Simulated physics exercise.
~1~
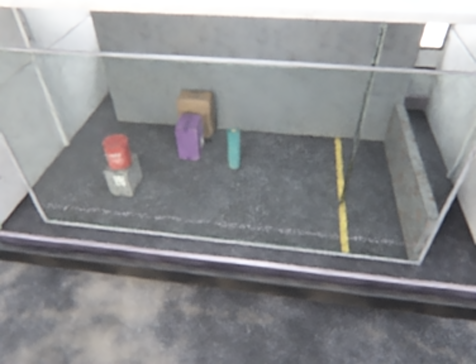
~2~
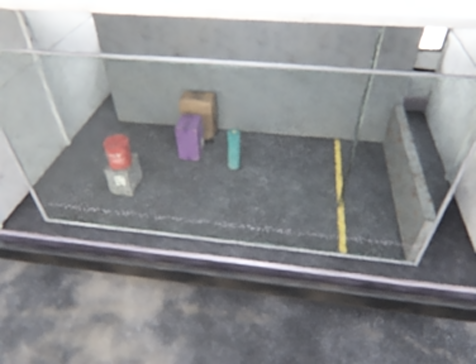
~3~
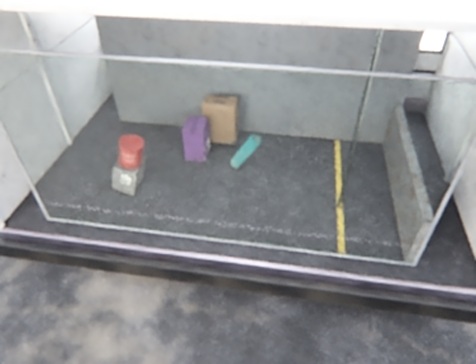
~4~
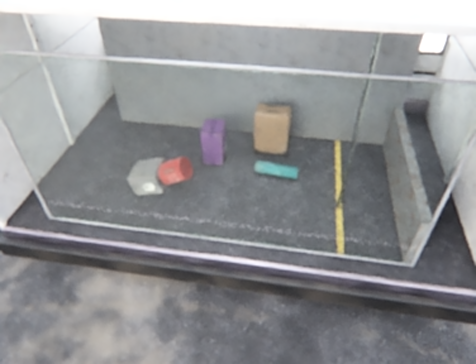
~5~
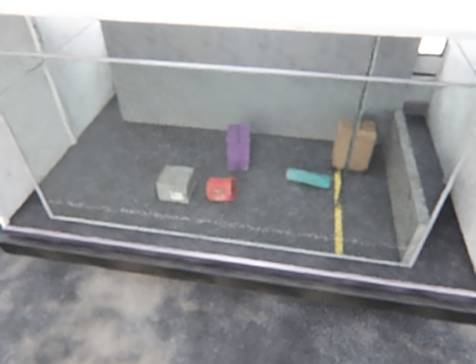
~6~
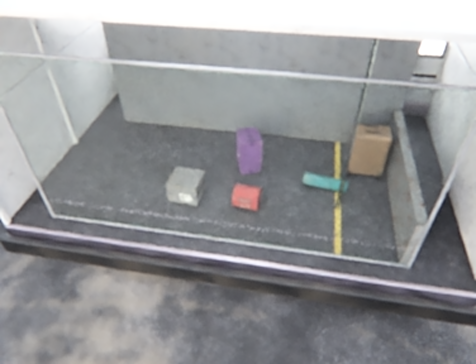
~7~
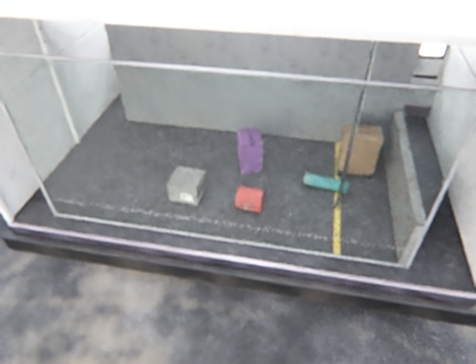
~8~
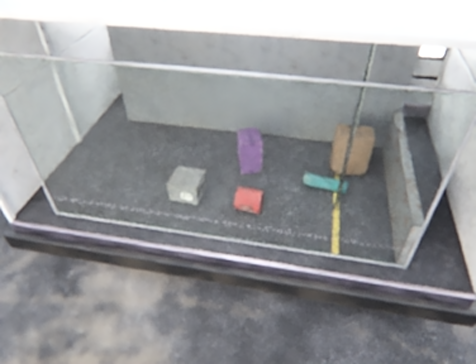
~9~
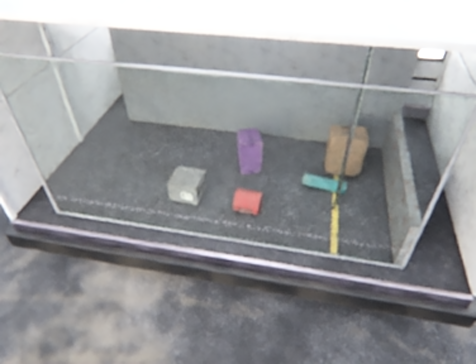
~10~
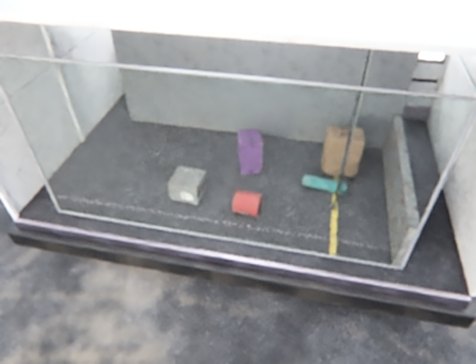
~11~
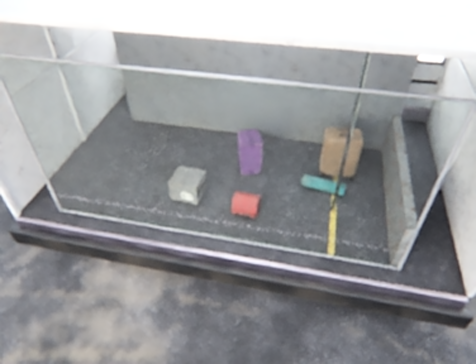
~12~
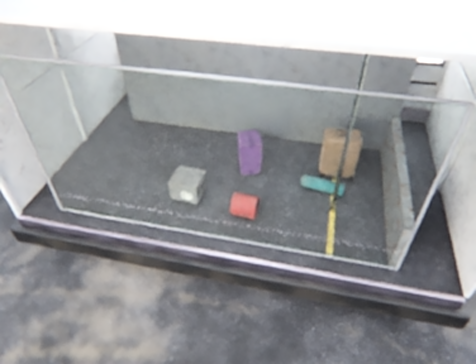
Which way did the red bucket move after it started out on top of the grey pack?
It moved to the right, coming off the grey pack and ending up on the floor.
